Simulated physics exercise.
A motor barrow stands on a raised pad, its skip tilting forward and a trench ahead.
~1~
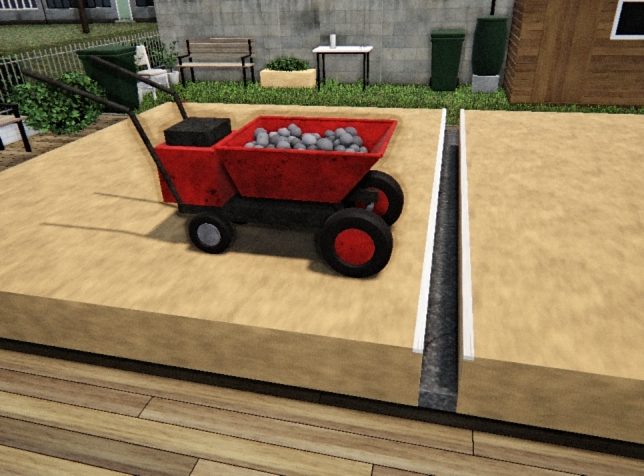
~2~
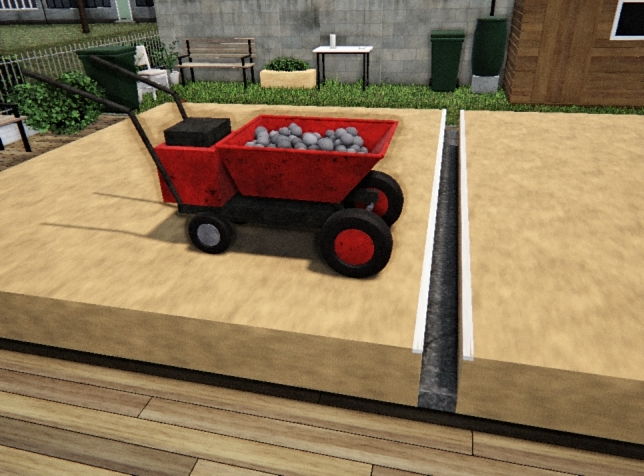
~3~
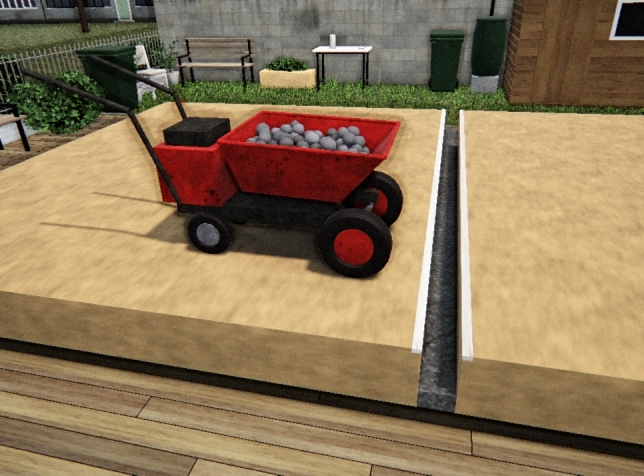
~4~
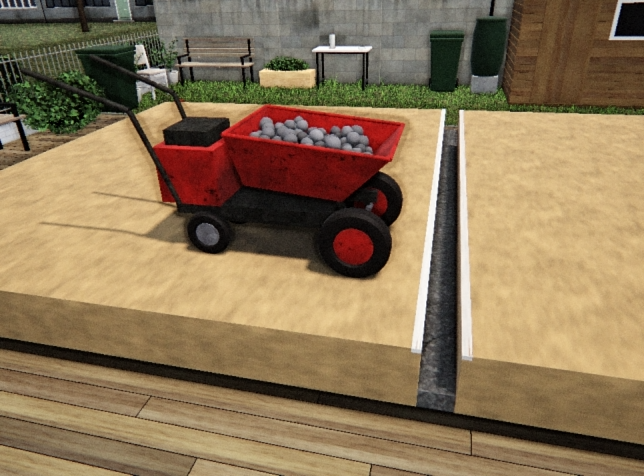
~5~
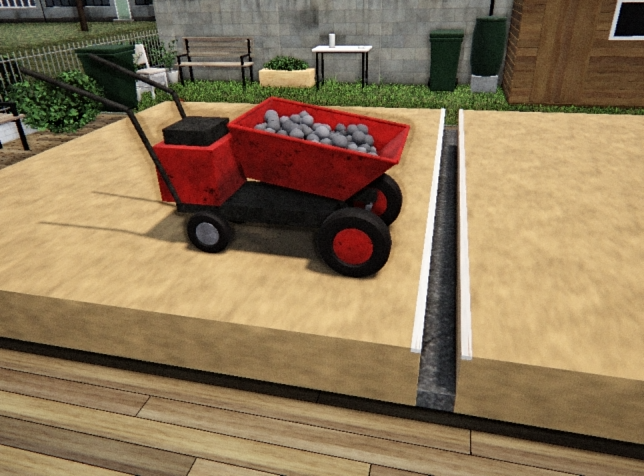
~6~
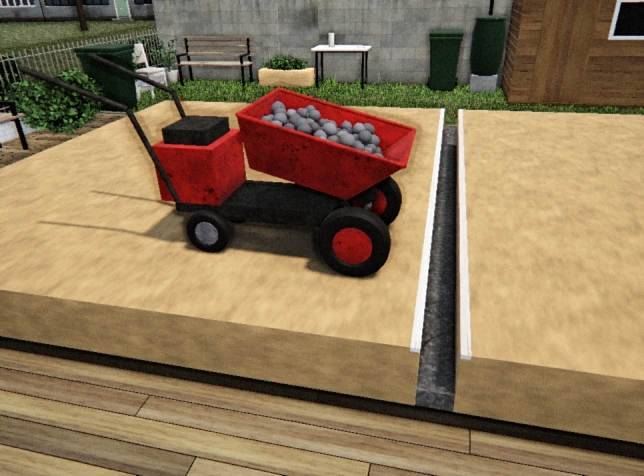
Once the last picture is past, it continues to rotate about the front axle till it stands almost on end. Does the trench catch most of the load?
Minority in.
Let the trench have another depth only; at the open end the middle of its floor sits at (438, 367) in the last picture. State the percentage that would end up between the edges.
The share comes out near 20 percent.
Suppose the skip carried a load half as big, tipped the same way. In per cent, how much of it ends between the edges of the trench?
I'd say close to 20 per cent of it.
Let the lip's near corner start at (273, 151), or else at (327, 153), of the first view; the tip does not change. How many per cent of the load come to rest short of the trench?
About 60 percent the first time, about 20 percent the second.
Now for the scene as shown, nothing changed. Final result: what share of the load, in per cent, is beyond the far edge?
That share comes out near 85 in a hundred.
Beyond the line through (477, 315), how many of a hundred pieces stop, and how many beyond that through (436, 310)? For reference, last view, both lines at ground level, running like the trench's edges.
70 % and 90 %, in that order.
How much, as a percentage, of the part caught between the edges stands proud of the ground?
My figure is near 5 per cent.
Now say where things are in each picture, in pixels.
In the first frame, lip of the skip at (380, 156), level; top of the load at (303, 146), round cobbles; first edge of the trench at (422, 308); far edge at (468, 313), the trench under half as wide as the skip, and about as deep as wide.
In the second frame, lip of the skip at (382, 157), level; top of the load at (304, 145).
In the third frame, lip of the skip at (385, 158), tipped barely; top of the load at (299, 142).
In the fourth frame, lip of the skip at (390, 160), tipped a little; top of the load at (284, 134).
In the fifth frame, lip of the skip at (396, 162), tipped a little; top of the load at (289, 128).
In the sixth frame, lip of the skip at (404, 166), tipped clearly; top of the load at (296, 121); first edge of the trench at (420, 307); far edge at (465, 313).
Soon after the last picture, skip tipped steeply; all in the skip.
A little later, skip tipped right over; about two thirds in the skip; about a quarter beyond it; a small part falling.
Later still, skip tipped right over; a small part in the skip; a small part in or heaped over the trench; most beyond it.
By the end, skip tipped right over; a small part in or heaped over the trench; most beyond it.
